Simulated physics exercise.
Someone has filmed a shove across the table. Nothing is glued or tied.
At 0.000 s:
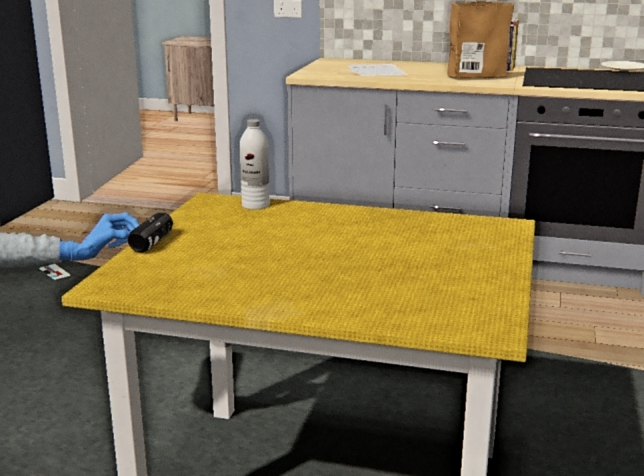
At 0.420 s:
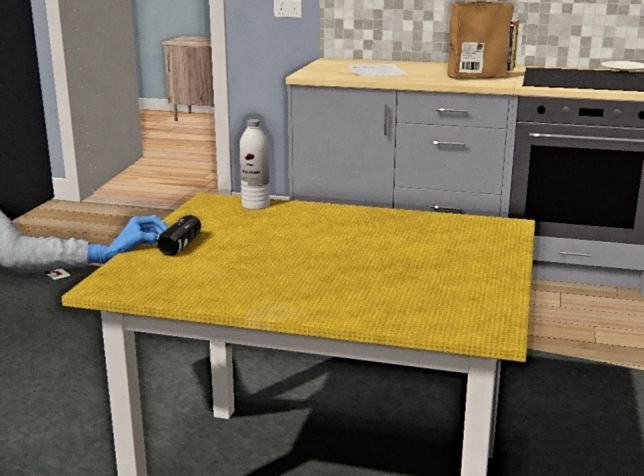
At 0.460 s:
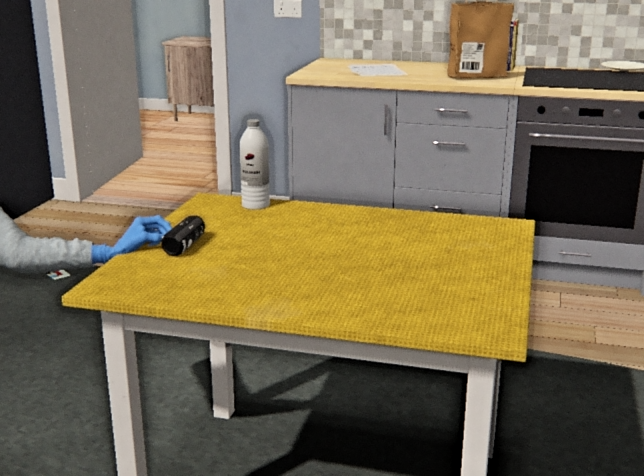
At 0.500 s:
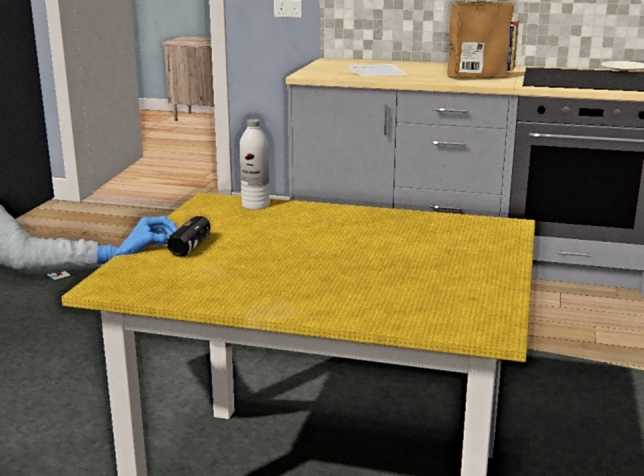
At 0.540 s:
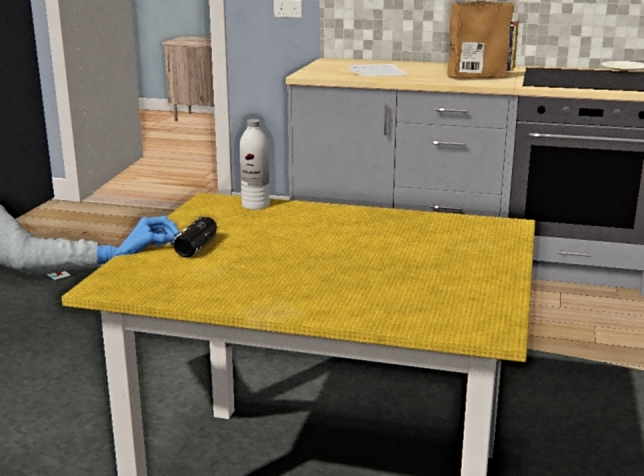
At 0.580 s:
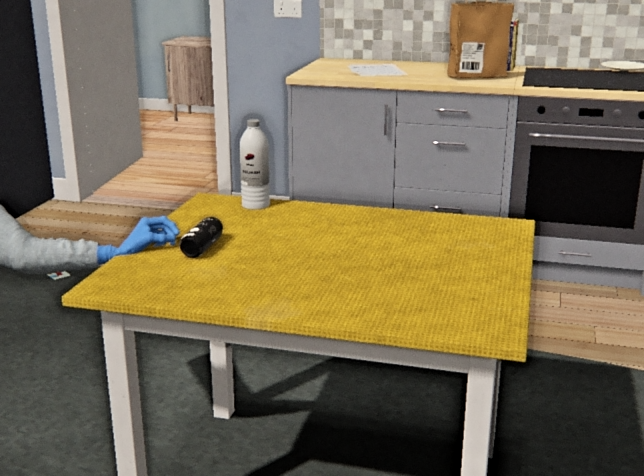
A blue-gloved hand pushes a black can a short way right across a yellow table.
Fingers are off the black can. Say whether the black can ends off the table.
The black can stays on the table.
Around 0.68 s, black can displaced about its own width near (216, 238).
Around 0.78 s, black can displaced well along near (229, 240).
Around 0.98 s, black can displaced well along near (249, 241).
Around 1.18 s, black can displaced well along near (261, 243).
Finally (1.8 s), moved from the start, black can. Final places as the last picture's camera would see them, black can near (267, 243).
